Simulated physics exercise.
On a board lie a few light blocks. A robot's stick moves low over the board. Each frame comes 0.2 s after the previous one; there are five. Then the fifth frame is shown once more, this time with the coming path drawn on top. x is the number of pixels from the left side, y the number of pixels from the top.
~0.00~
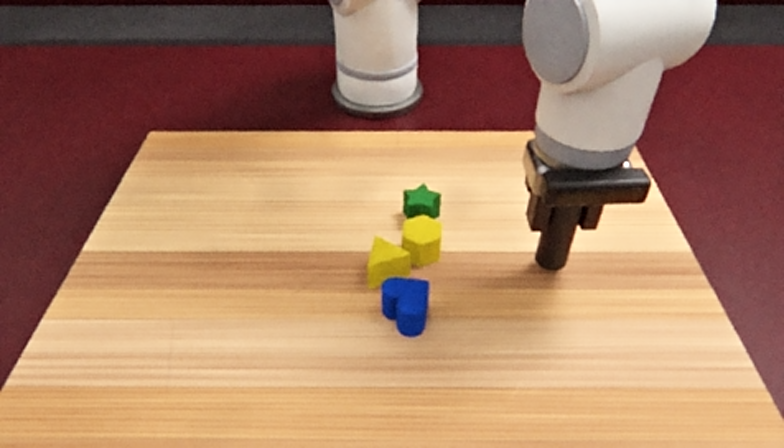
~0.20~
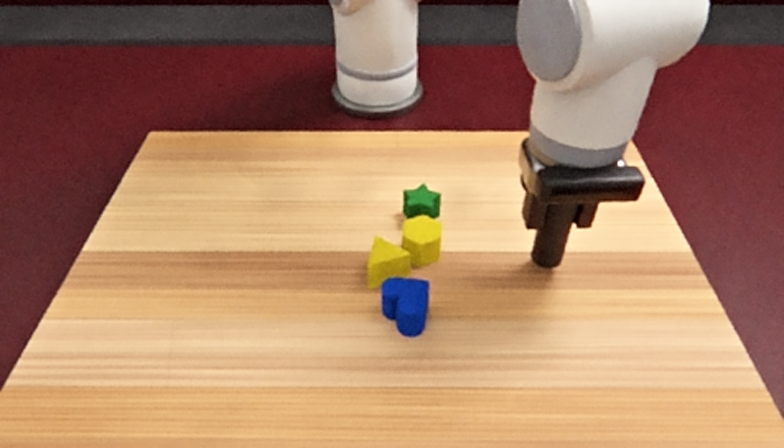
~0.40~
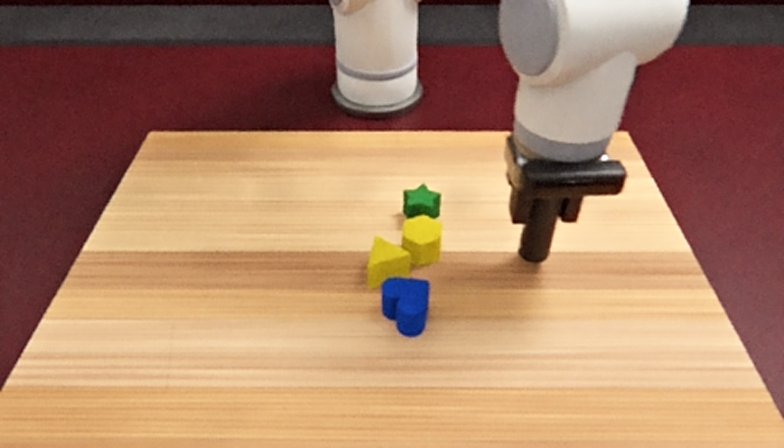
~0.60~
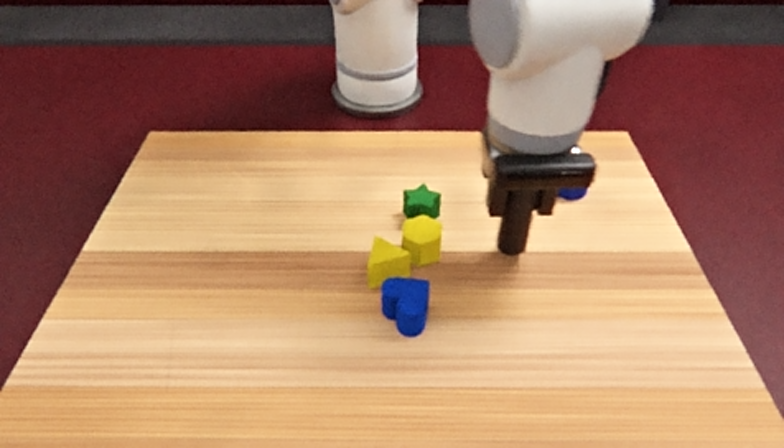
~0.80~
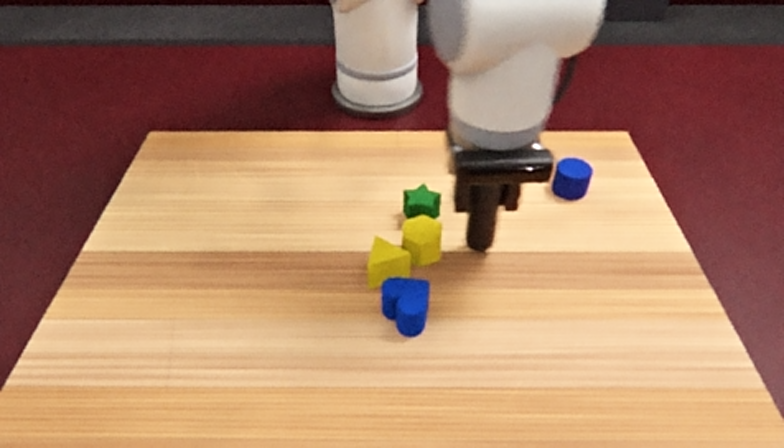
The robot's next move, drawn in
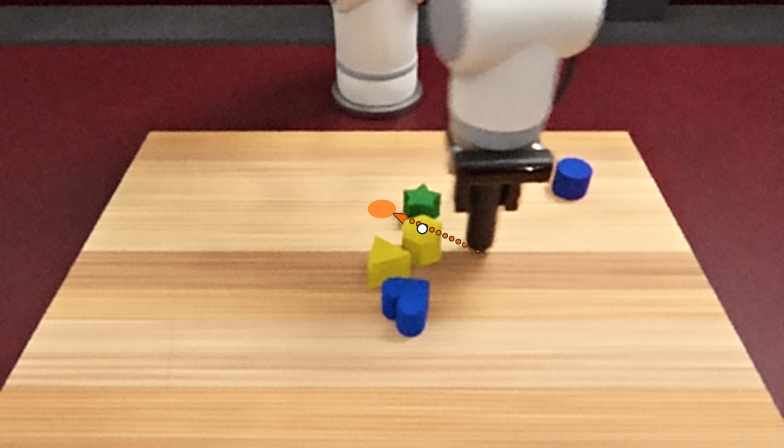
The robot's stick moves left over the board toward the blocks, which all stay still.
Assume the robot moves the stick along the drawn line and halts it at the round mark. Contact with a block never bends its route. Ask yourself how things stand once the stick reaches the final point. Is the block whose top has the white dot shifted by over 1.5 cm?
My answer is no.
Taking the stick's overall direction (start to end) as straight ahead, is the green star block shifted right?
In short: Yes.
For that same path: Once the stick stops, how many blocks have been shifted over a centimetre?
Looking at the path, I think only one of the blocks ends up more than 1 cm away.
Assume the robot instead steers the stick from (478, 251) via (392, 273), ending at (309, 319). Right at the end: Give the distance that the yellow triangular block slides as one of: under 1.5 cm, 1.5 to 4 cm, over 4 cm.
More than 4 cm.
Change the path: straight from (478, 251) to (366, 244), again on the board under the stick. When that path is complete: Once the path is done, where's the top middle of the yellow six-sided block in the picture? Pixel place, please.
By then it is at (338, 238).
Drawn move, straight from (478, 251) to (382, 209); the dot is on the yellow six-sided block.
On the path given first. One third of the way, stick at (444, 226); nothing pushed yet.
Two thirds of the way, stick at (413, 212); green star block at (402, 182), turned 40° clockwise.
At the end, stick at (382, 200); green star block at (388, 170), turned 75° clockwise; yellow six-sided block still.
